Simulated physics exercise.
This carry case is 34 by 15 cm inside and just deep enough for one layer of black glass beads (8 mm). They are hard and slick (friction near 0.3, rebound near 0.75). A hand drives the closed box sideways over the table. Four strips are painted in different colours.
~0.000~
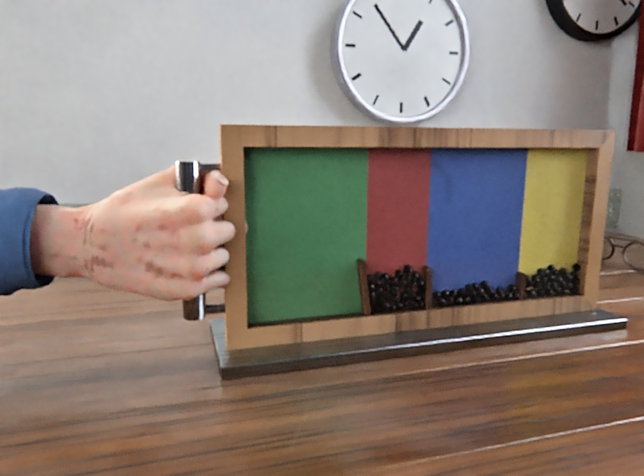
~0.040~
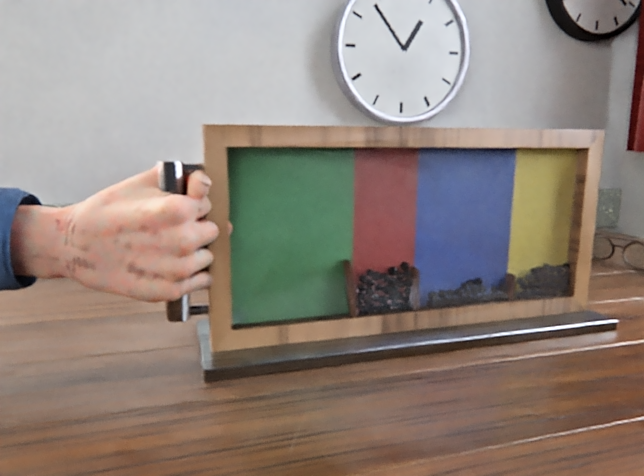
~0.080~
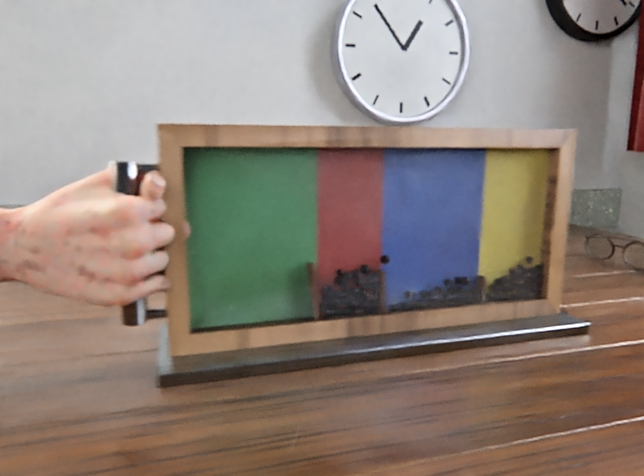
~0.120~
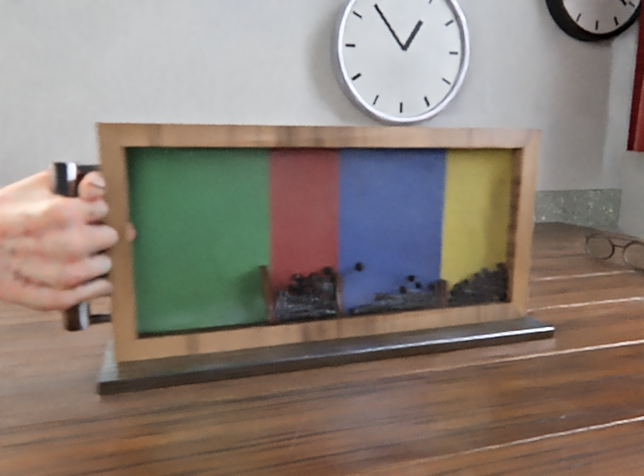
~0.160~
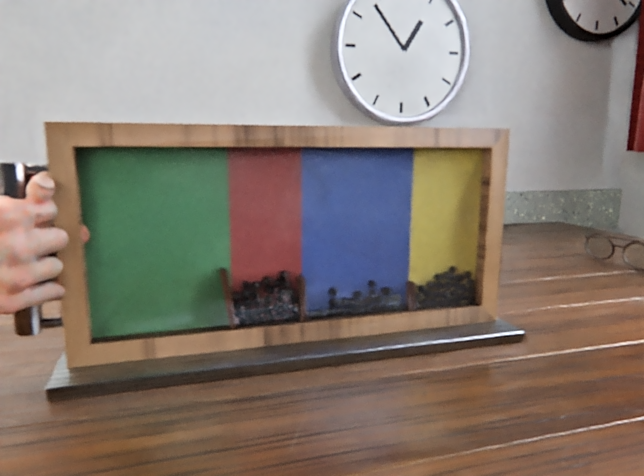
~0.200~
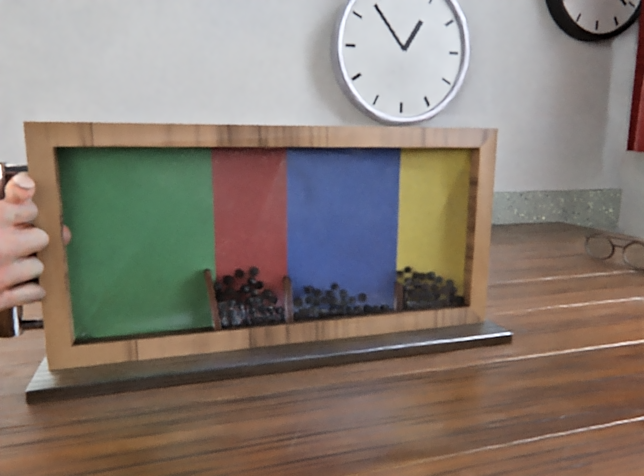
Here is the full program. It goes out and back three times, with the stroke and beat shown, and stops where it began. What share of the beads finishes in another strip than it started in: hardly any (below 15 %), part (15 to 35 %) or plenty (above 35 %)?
Answer: Part.
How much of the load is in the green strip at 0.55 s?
Some 0 per cent.
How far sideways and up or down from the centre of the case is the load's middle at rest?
About 4 cm right and 6 cm below.
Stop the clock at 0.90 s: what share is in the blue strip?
Some 35 per cent.
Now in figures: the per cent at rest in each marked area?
Red strip: 30; blue strip: 35; green strip: 5; yellow strip: 30.
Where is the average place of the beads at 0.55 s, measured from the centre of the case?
About 5 cm right and 5 cm below.
After 0.55 s, it is 11 cm to the left; the beads' middle is 5 cm right of and 5 cm below the centre; red 35 %, blue 30 %, yellow 35 %; 15 % have changed strip.
After 0.90 s, it is 6 cm to the left; the beads' middle is 5 cm right of and 5 cm below the centre; red 30 %, blue 35 %, green 5 %, yellow 30 %; 30 % have changed strip.
After 1.20 s, it is at its start; the beads' middle is 4 cm right of and 6 cm below the centre; red 30 %, blue 35 %, green 5 %, yellow 25 %; 25 % have changed strip.
Settled by 2.2 s, it is at its start; red 30 %, blue 35 %, green 5 %, yellow 30 %; 25 % have changed strip.
